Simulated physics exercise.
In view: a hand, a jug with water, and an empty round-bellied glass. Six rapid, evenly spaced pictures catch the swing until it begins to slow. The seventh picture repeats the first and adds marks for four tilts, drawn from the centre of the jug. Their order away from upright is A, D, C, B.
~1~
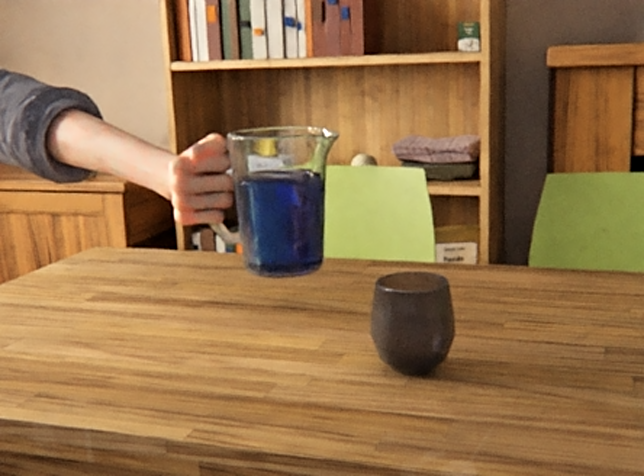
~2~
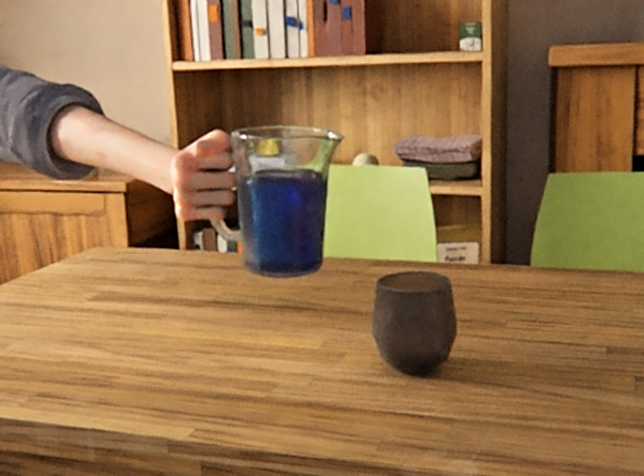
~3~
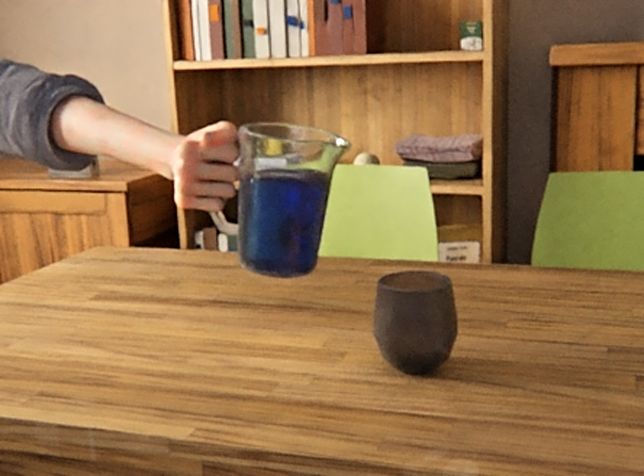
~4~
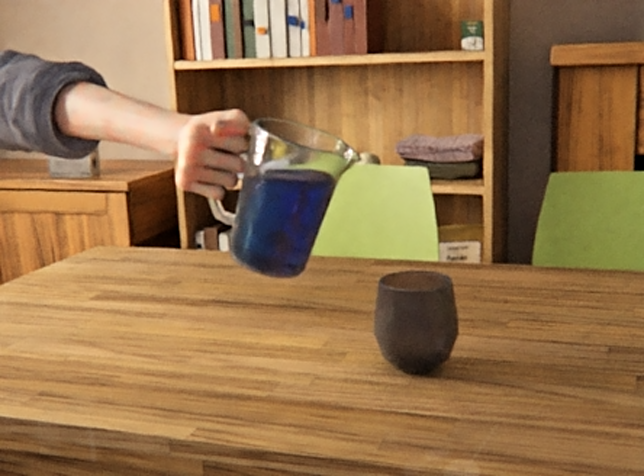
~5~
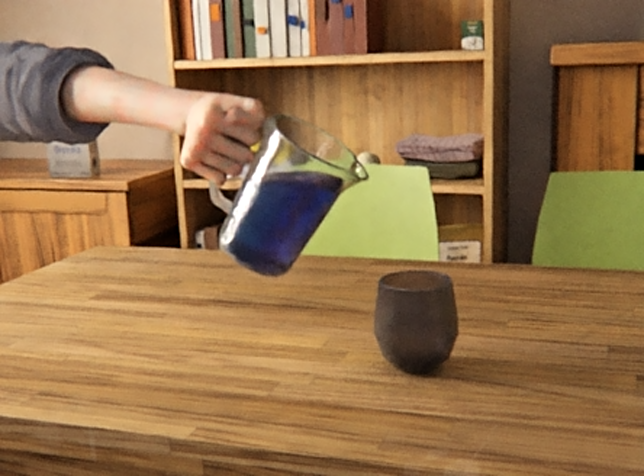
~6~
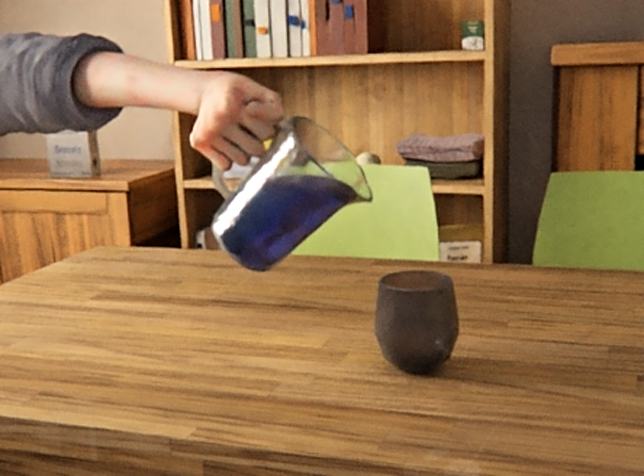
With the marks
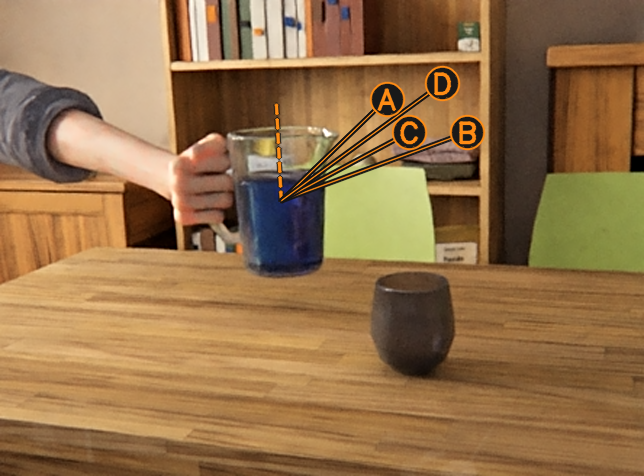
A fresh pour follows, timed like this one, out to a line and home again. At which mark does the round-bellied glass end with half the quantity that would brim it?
Take B.
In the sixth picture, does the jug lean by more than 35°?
Yes, it does.
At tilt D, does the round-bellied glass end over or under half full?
Under.
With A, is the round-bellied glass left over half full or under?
Under.
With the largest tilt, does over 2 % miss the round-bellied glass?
No.
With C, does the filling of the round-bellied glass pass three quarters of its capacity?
No, it does not.
On the marked copy, A at (374, 110); B at (451, 138); C at (394, 140); D at (428, 93).
If A is chosen, the round-bellied glass ends with about 9 % of what it can hold.
If B is chosen, the round-bellied glass ends with about 51 % of what it can hold.
If C is chosen, the round-bellied glass ends with about 33 % of what it can hold.
If D is chosen, the round-bellied glass ends with about 20 % of what it can hold.
